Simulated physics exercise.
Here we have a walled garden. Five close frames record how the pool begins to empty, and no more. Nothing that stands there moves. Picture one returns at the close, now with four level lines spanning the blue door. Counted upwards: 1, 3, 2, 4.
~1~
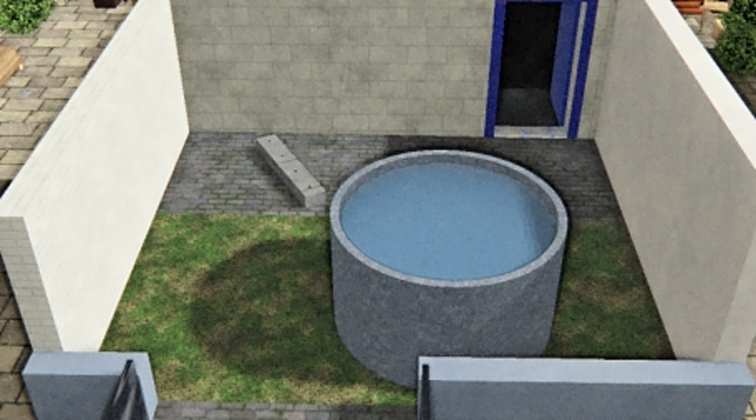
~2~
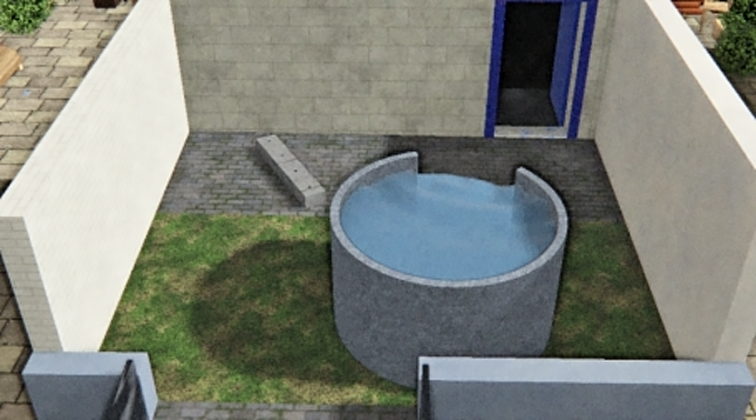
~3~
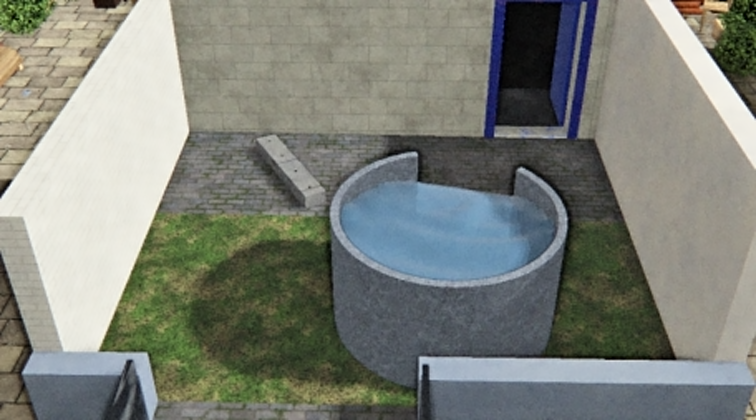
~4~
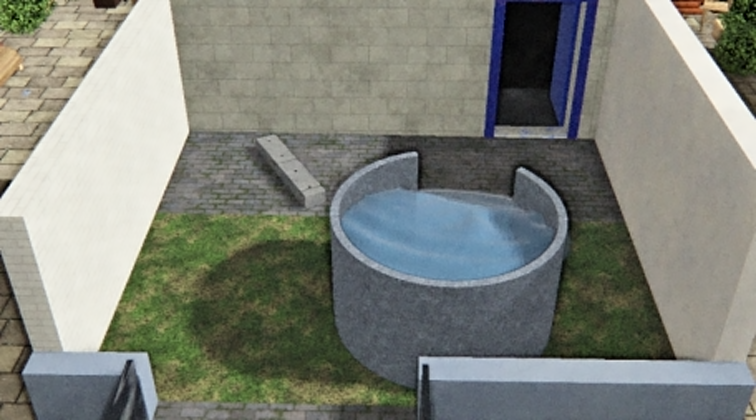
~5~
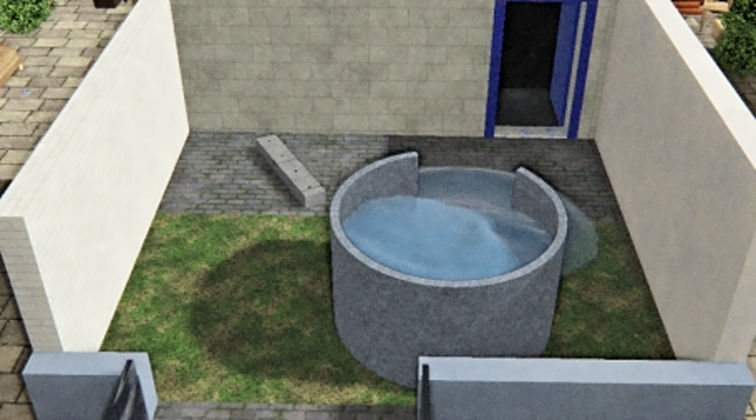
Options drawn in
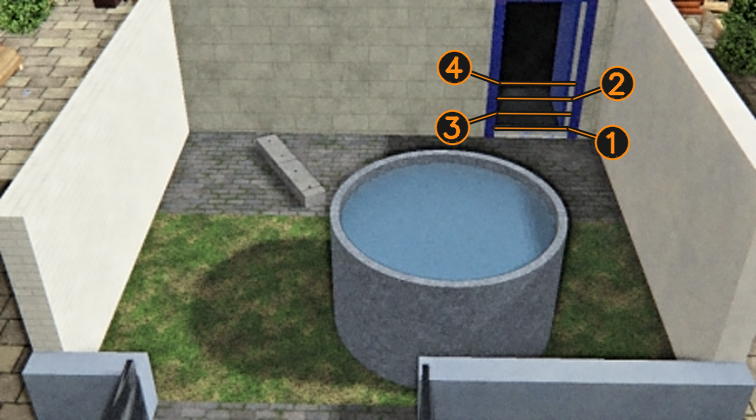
Water lies still in a round grey stone pool in a walled garden, until a gap opens in the far side of the rim, facing the blue doorway. The surface dips and ripples as water pours out behind the pool, then a thin sheet emerges at the right, spreading onto the grass.
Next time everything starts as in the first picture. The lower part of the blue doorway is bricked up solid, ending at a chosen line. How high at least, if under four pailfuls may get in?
Go for 2.
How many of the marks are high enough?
Two of them.
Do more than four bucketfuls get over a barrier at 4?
No.
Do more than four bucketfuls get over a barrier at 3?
Yes, that goes wrong.
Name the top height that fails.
Here it is height 3.
On the marked copy, 1 at (531, 128); 2 at (535, 98); 3 at (533, 113); 4 at (537, 83); from the bottom up 1, 3, 2, 4.
If 1 is chosen, dozens of bucketfuls pour in.
If 2 is chosen, a splash gets over, under a bucket.
If 3 is chosen, about 8 bucketfuls get in.
If 4 is chosen, nothing gets over.
